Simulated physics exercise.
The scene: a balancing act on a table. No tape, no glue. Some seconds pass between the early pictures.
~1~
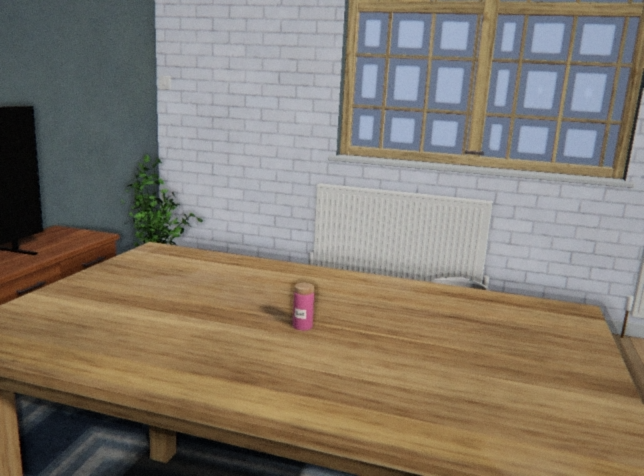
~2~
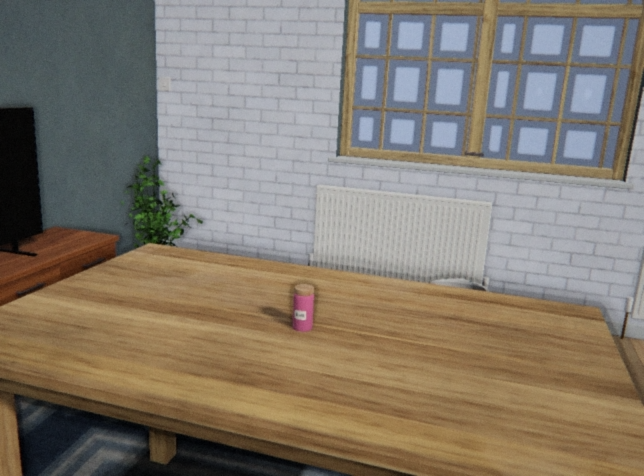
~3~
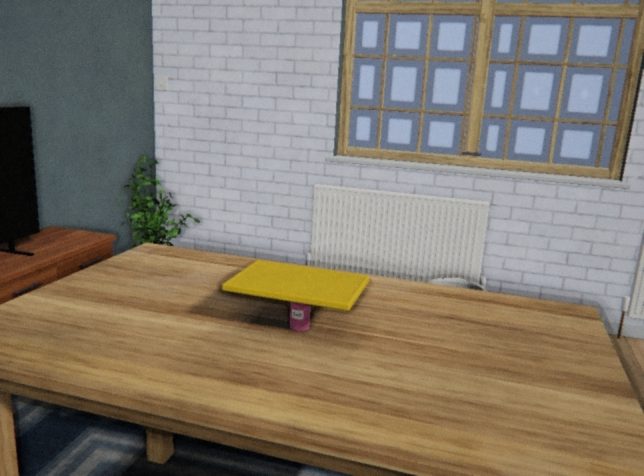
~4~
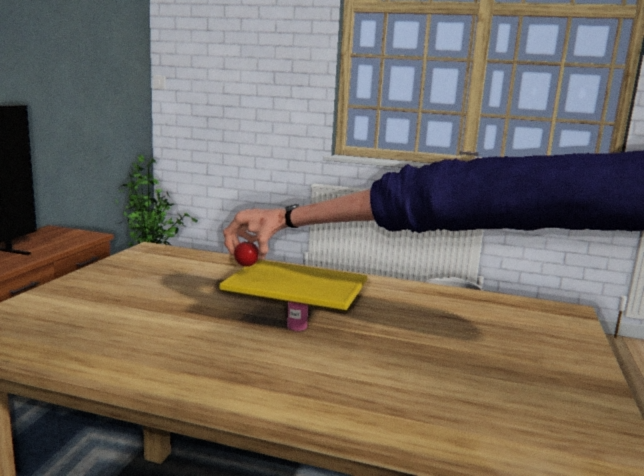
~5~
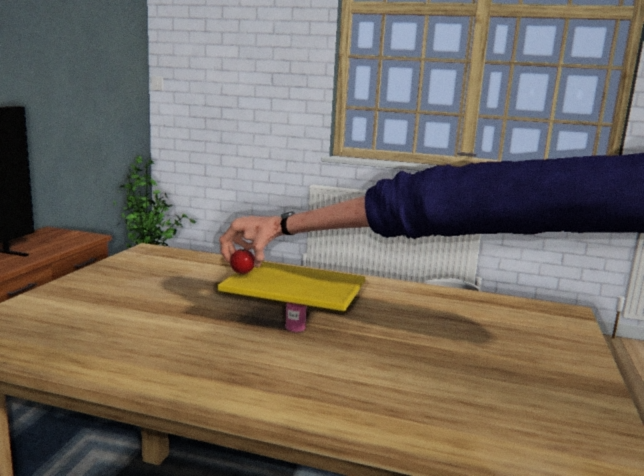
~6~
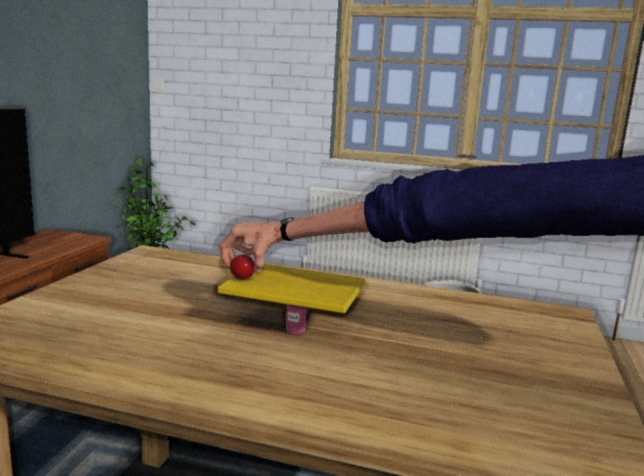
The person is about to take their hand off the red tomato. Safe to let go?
It comes apart.
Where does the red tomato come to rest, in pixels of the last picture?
At about (220, 312).
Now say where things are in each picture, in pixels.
In the first frame, the last thing is not in view yet; pink shaker (303, 307).
In the second frame, the last thing is not in view yet; pink shaker (303, 308).
In the third frame, the last thing is not in view yet; pink shaker (301, 307).
The fourth frame shows still above its spot; red tomato (247, 254); pink shaker (298, 307).
The fifth frame shows still above its spot; red tomato (243, 261); pink shaker (296, 308).
The sixth frame shows set down, still held; red tomato (243, 267); pink shaker (296, 310).
Then, 0.50 s past the last view, red tomato now fallen; yellow lid rocked 29° from its first pose.
Then, 0.70 s past the last view, yellow lid rocked 48° from its first pose.
Finally, fallen, red tomato; down or leaning hard in the stack, yellow lid; pink shaker still in place. Final places as the last picture's camera would see them, red tomato near (220, 313). The stack gives way.
